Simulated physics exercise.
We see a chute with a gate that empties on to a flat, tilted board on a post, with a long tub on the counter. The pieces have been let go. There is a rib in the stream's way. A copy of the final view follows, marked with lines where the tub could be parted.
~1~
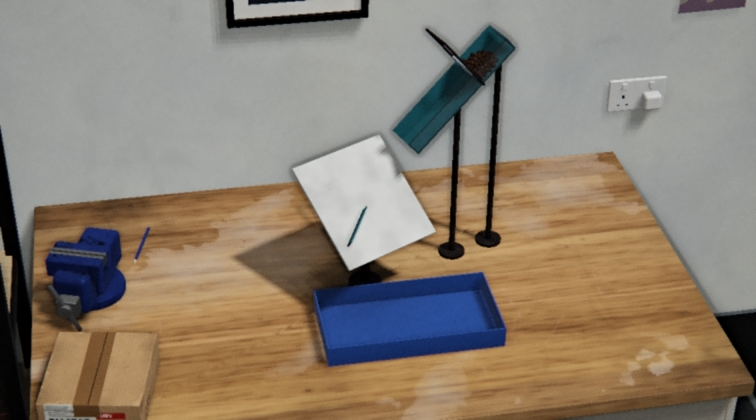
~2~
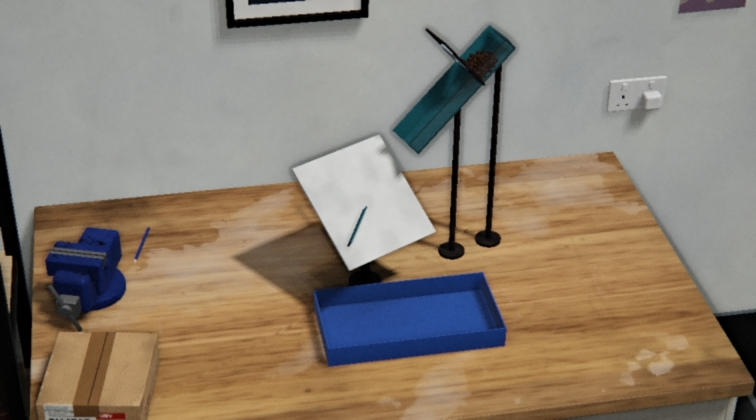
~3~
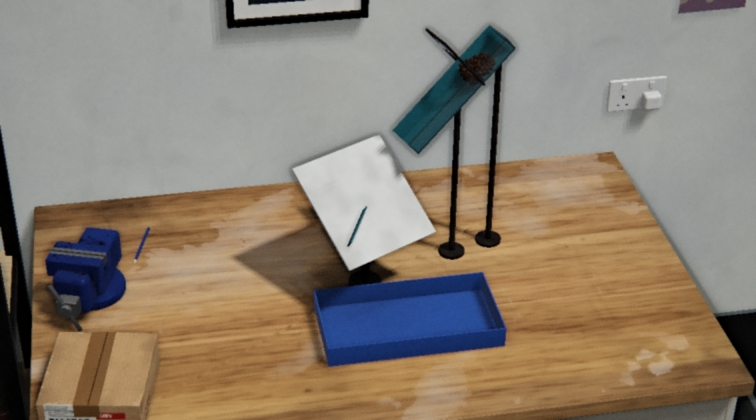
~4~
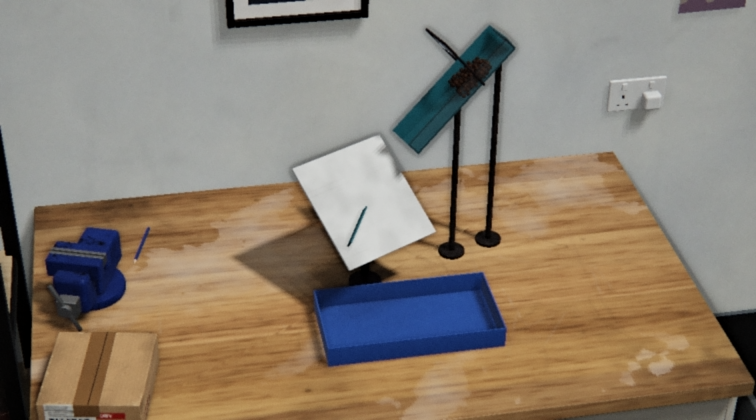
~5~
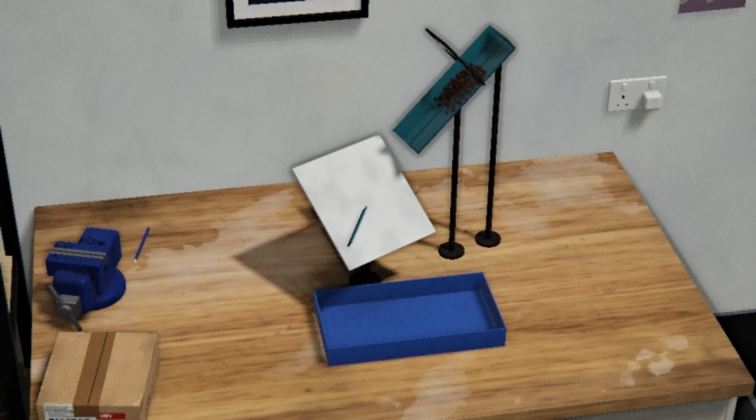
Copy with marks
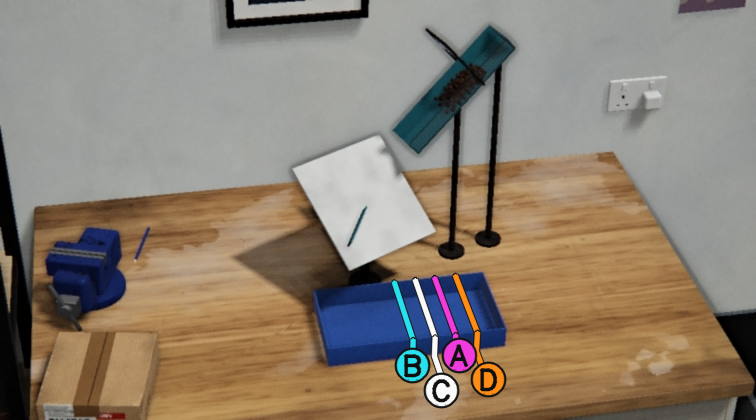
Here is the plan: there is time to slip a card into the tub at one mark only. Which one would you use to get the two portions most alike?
Go for B.
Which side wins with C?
More lands on the left.
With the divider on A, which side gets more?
More lands on the left.
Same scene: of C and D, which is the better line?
C.
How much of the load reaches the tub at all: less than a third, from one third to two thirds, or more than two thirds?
More than two thirds.
On the marked copy, line A crosses the front rim at (455, 334); line B crosses the front rim at (412, 339); line C crosses the front rim at (434, 336); line D crosses the front rim at (477, 332).
With A, of what is caught, all but a few on the left of the divider, a small share on the right.
With B, of what is caught, close to two thirds on the left of the divider, close to a third on the right.
With C, of what is caught, the bulk on the left of the divider, a small share on the right.
With D, of what is caught, the whole lot on the left of the divider, none at all on the right.
